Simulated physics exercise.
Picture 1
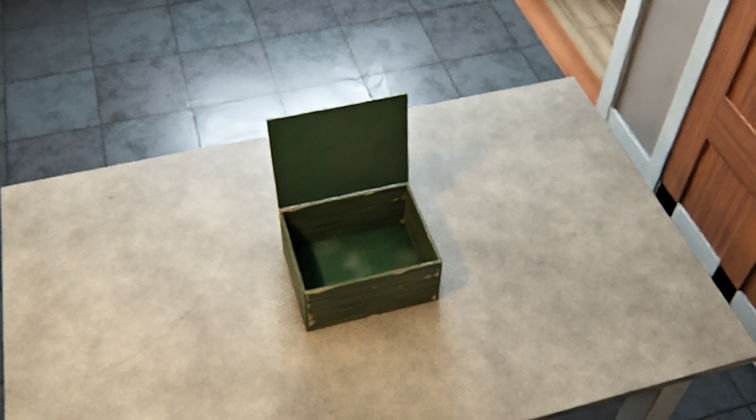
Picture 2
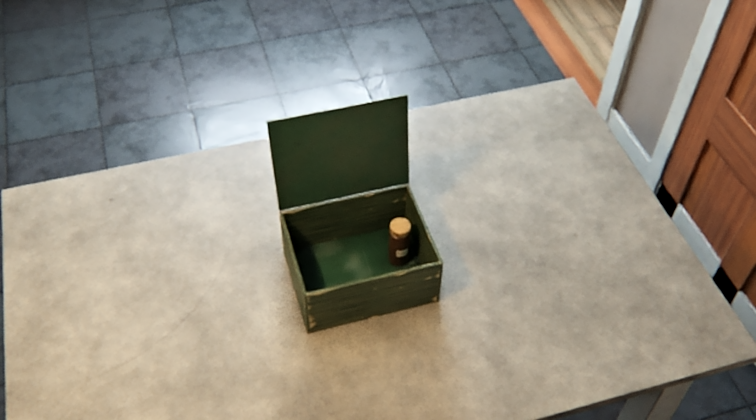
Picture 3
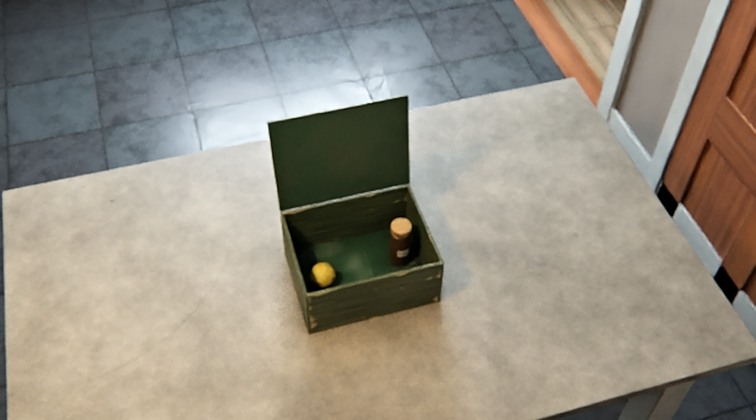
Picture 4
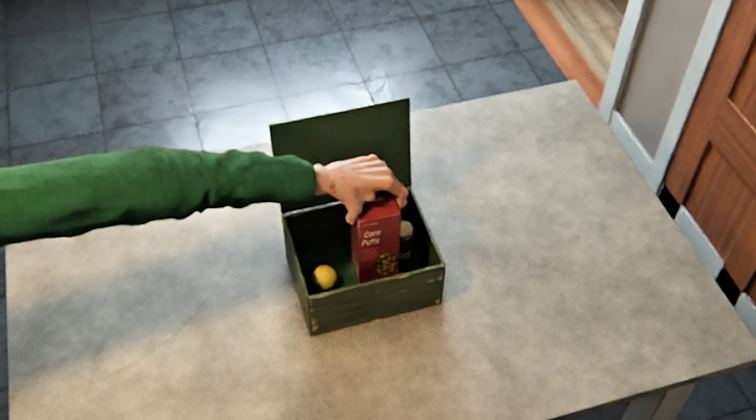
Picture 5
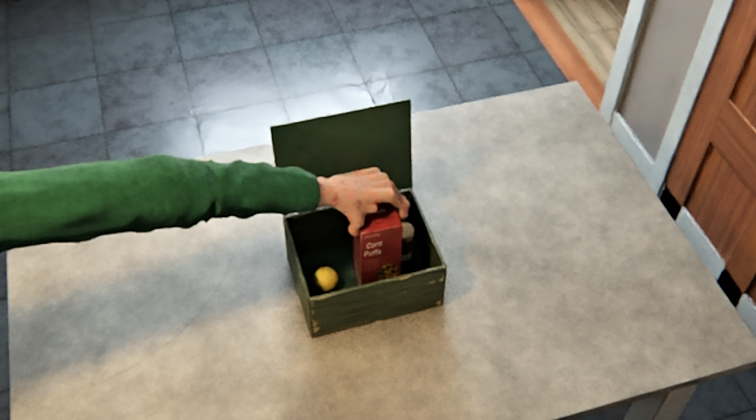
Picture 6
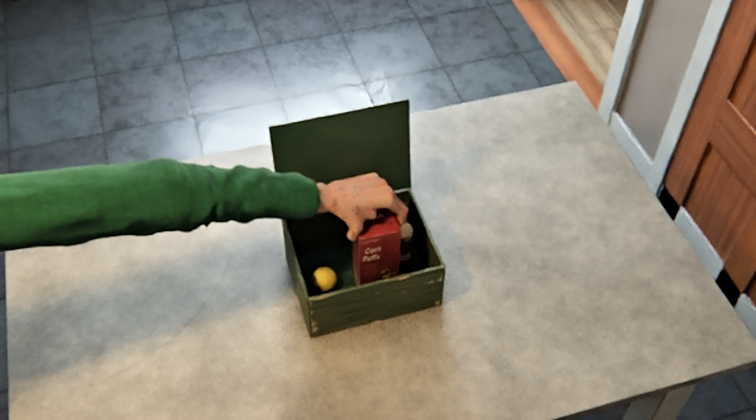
A green-sleeved arm lowering a red carton into an open green box, after a brown shaker and a yellow ball appear inside.
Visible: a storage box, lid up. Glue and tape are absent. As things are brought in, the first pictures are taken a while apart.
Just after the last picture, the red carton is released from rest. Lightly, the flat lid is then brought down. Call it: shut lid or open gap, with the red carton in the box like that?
Open gap.
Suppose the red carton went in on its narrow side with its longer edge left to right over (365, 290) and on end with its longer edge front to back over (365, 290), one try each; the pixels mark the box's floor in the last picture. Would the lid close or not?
Well, the first time the lid gets all the way down, and the second time it can't get down.
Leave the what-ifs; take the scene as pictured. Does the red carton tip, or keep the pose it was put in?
In the end, the red carton keeps its orientation.
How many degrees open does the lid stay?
The answer is about 40 degrees.
Then, 1.10 s past the last view, lid starting down.
Then, 1.50 s past the last view, lid 66° above the rim.
Then, 1.80 s past the last view, lid 46° above the rim.
Finally, lid 40° above the rim; all 3 still in place. Final places as the last picture's camera would see them, red carton near (376, 255).
